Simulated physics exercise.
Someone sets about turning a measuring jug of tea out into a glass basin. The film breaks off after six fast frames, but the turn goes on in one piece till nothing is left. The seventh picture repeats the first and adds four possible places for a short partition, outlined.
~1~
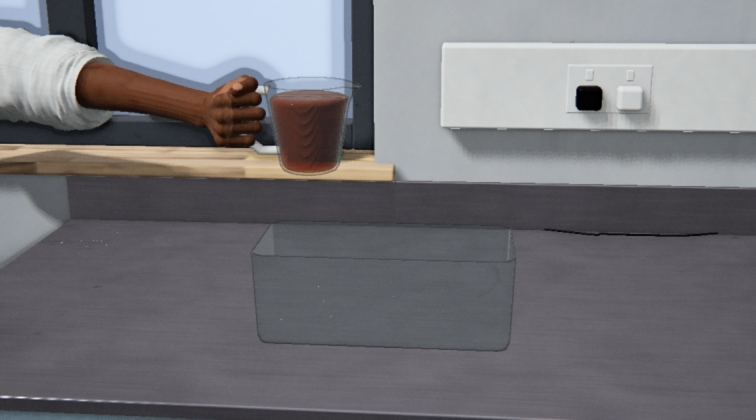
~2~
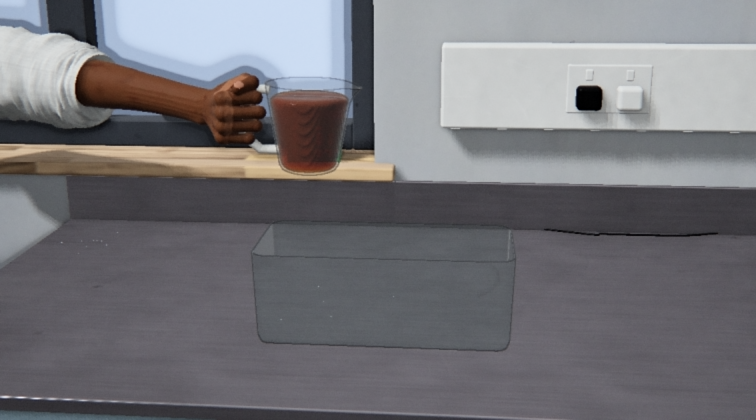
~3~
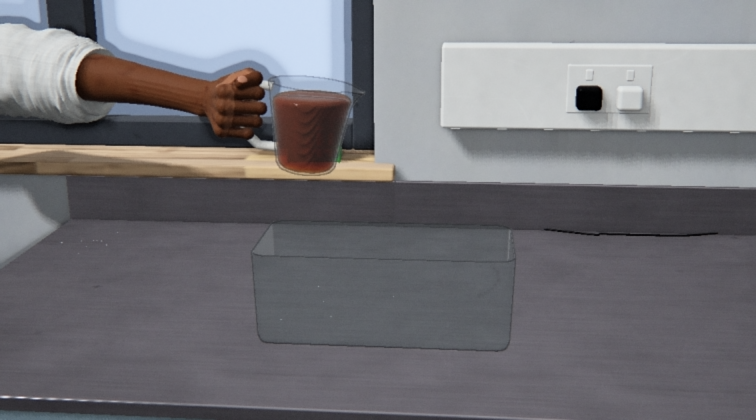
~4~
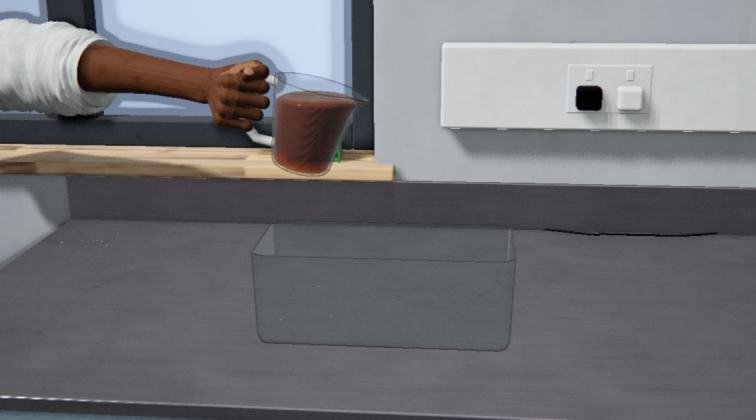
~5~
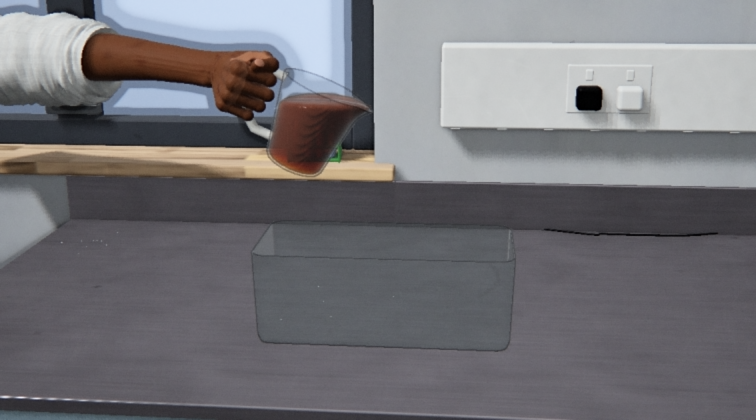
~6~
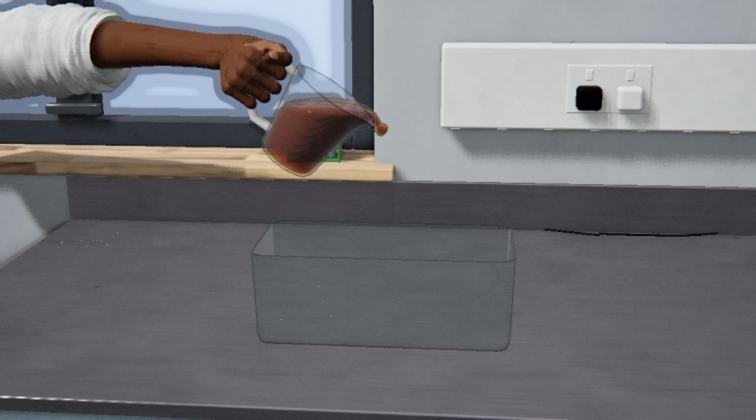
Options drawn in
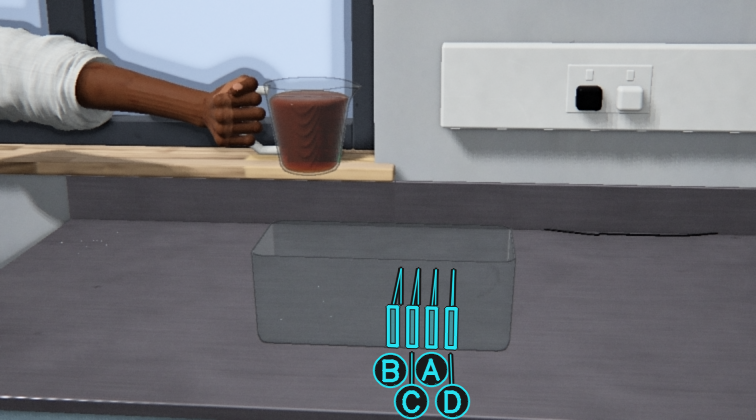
A dark-skinned hand in a white sleeve holds a clear glass jug of reddish-brown tea at upper left, seen from a fixed, slightly raised view of a grey counter. An empty clear basin sits below, with a wooden sill and window behind and a white socket panel at right. The hand gradually tilts the jug rightward until tea just slips over its lip.
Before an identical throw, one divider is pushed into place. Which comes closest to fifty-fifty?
C is best.
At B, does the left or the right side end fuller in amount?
The right side.
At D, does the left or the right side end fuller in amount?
More ends on the left.
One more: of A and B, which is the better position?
That would be B.
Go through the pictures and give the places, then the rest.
In the first frame, upright, lip at (359, 86); basin from (258, 340) to (510, 349); nothing has left yet.
In the second frame, upright, lip at (361, 88); nothing has left yet.
In the third frame, tipped about 6°, lip at (364, 92); nothing has left yet.
In the fourth frame, tipped about 14°, lip at (368, 100); nothing has left yet.
In the fifth frame, tipped about 24°, lip at (372, 111); nothing has left yet.
In the sixth frame, tipped about 36°, lip at (374, 124); tea is over the lip, down to (381, 132).
In cyan, A at (431, 353); B at (392, 352); C at (411, 352); D at (450, 354).
Choosing A, about 86 % ends left of the wall and 11 % right of it; 3 % is lost outside.
Choosing B, about 20 % ends left of the wall and 79 % right of it.
Choosing C, about 55 % ends left of the wall and 43 % right of it.
Choosing D, about 94 % ends left of the wall and 4 % right of it.
